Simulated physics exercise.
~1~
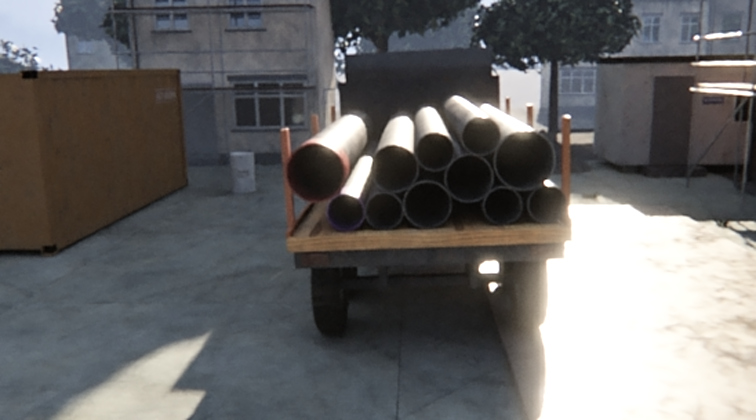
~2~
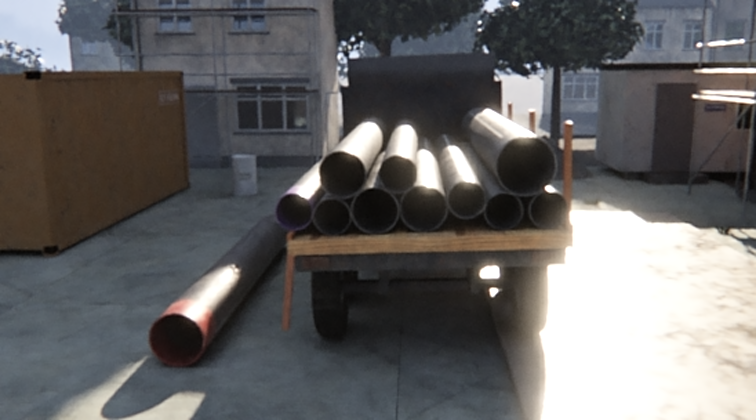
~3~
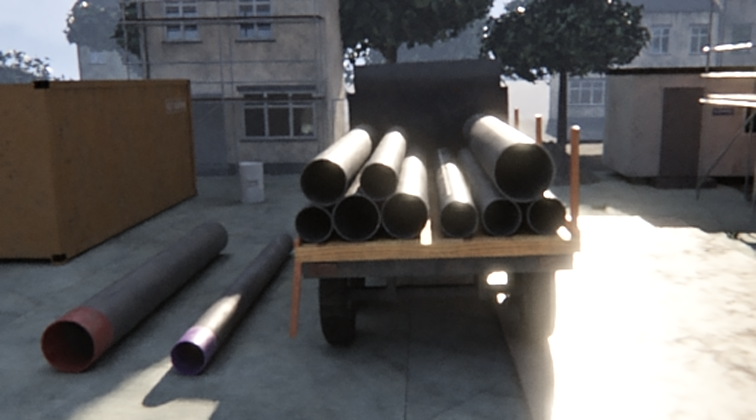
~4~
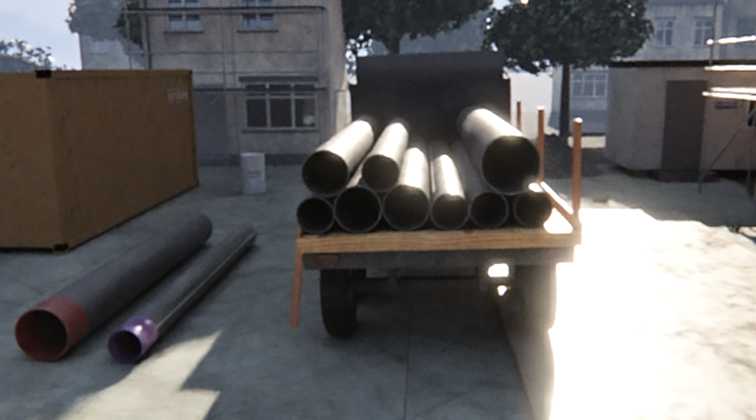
Red-ended pipe, then a purple-ended one, rolling off a flatbed truck's left side onto the ground, the rest staying stacked aboard.
